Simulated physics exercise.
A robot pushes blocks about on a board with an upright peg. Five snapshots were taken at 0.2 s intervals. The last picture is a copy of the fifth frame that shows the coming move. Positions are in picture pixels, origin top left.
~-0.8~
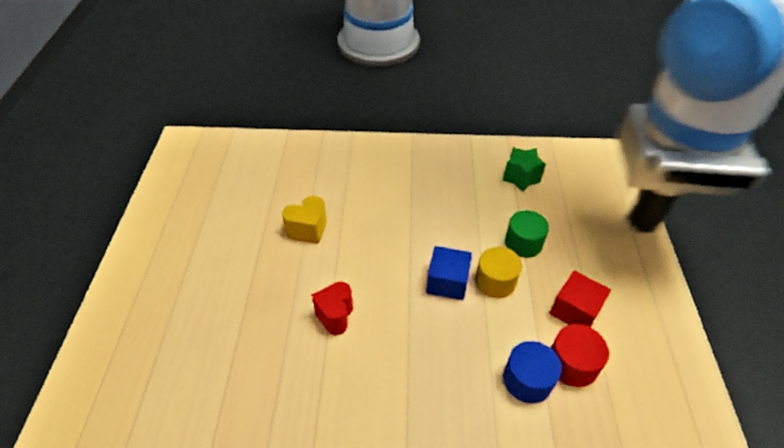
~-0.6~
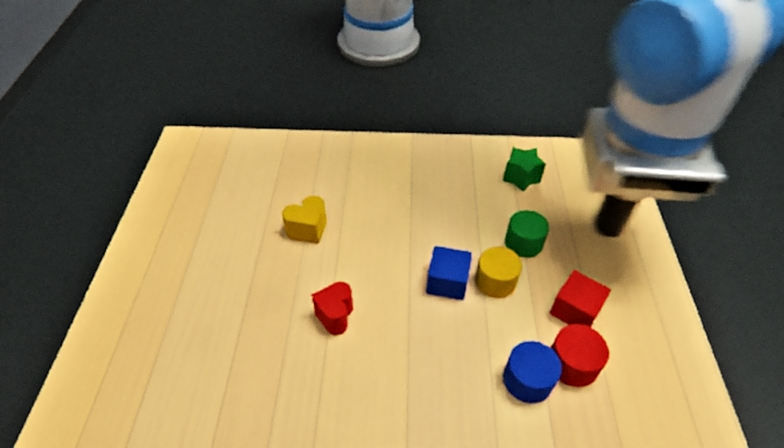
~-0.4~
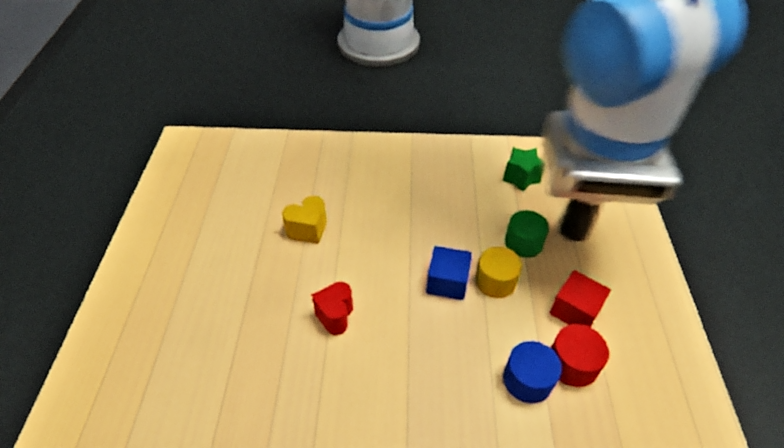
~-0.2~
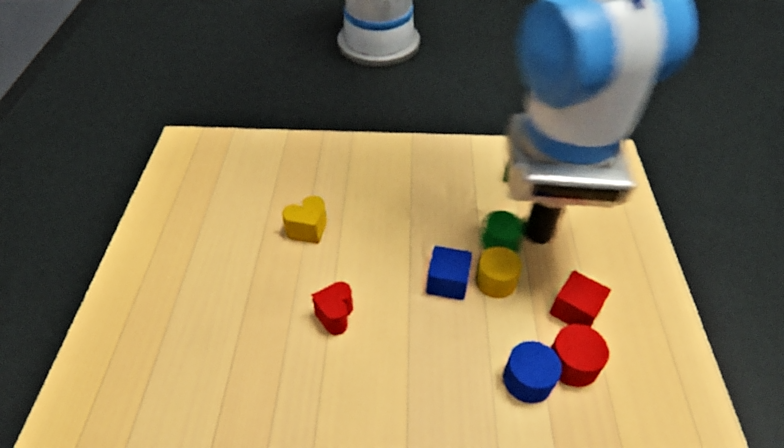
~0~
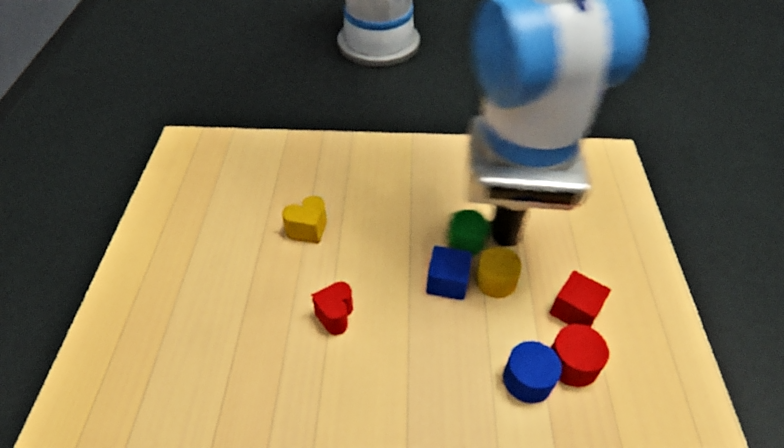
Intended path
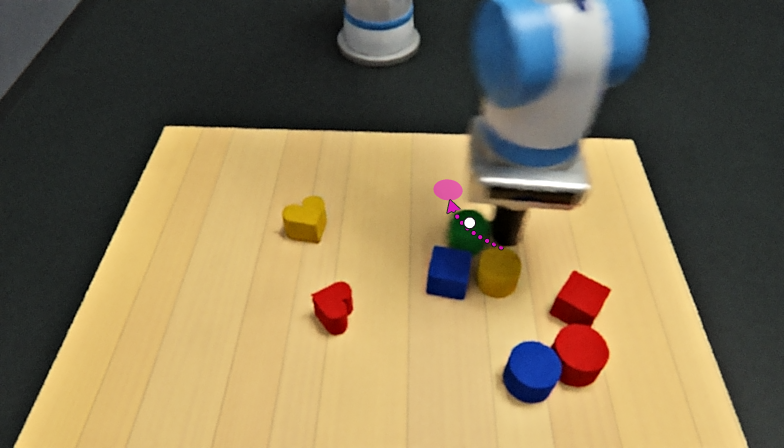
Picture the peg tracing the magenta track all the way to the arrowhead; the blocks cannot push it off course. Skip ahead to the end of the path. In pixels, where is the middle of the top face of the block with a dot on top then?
When the path ends, it will be at (432, 213).
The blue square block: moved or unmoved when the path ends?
It holds its position.
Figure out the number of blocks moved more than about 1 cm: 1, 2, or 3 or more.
The result: One block.
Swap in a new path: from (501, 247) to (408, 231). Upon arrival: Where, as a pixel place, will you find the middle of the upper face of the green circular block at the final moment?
The middle of its upper face should be somewhere near (374, 209).
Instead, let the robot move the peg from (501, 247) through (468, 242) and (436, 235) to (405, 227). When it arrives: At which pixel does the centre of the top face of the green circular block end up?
Near (371, 208).
The drawn path runs from (501, 247) over (473, 232) and (454, 212) to (448, 190); the dot is on the green circular block.
The first path, step by step. One third of the way, peg (475, 219); green circular block (441, 216).
Two thirds of the way, peg (456, 199); green circular block (433, 213).
At the end, peg (450, 177); blue square block not moved; green circular block (433, 213); yellow circular block not moved.
